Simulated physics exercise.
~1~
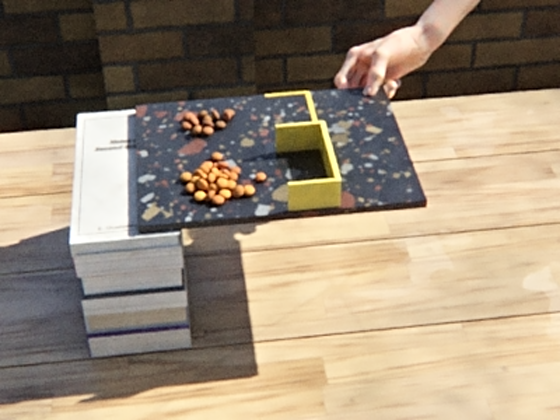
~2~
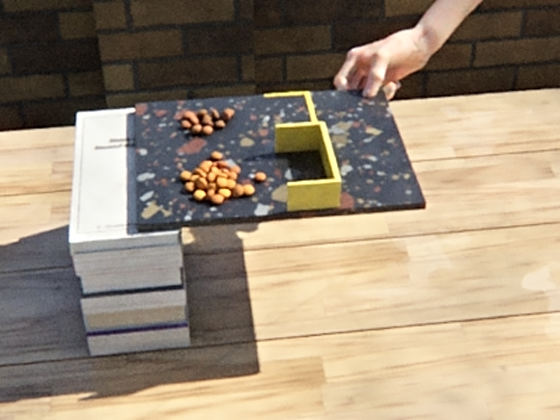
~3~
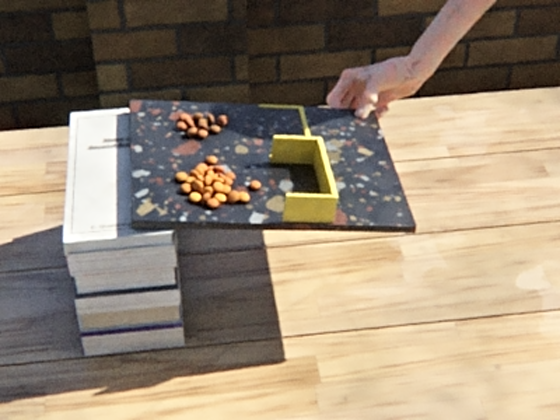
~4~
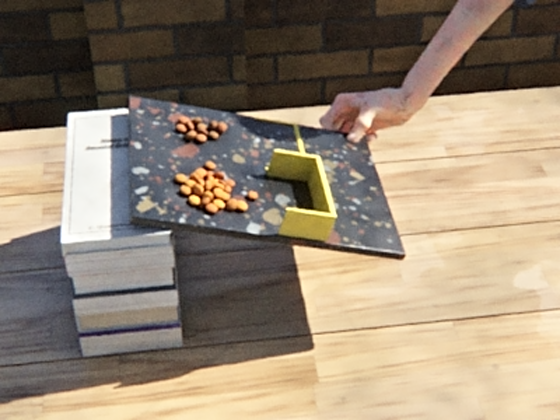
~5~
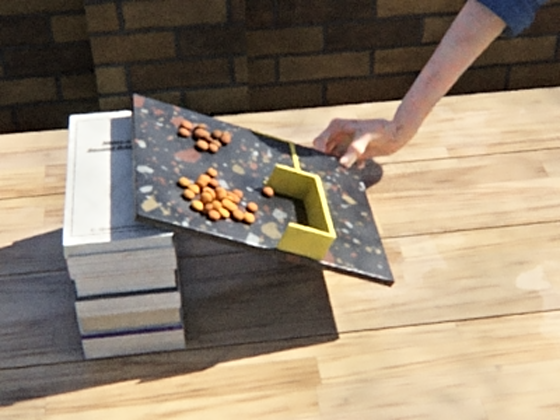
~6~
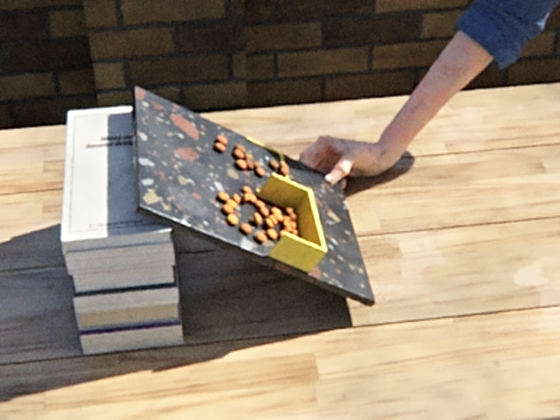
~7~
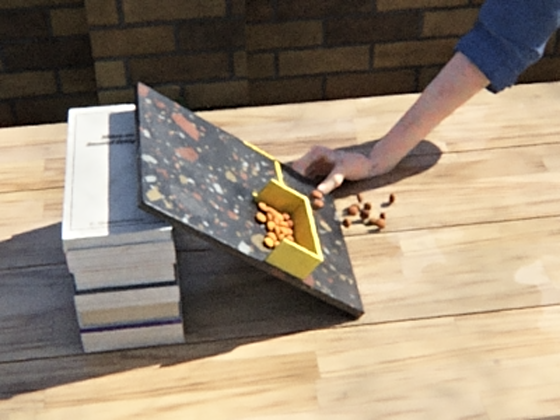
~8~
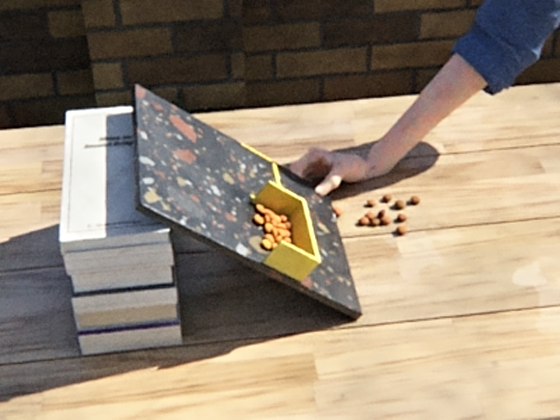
A speckled dark board, one end on a stack of books, is lowered by a hand at its free end until it touches the table; the nearer pile of nuts slides and gathers behind a yellow barrier, while the farther pile passes its low bar and scatters onto the wooden table.
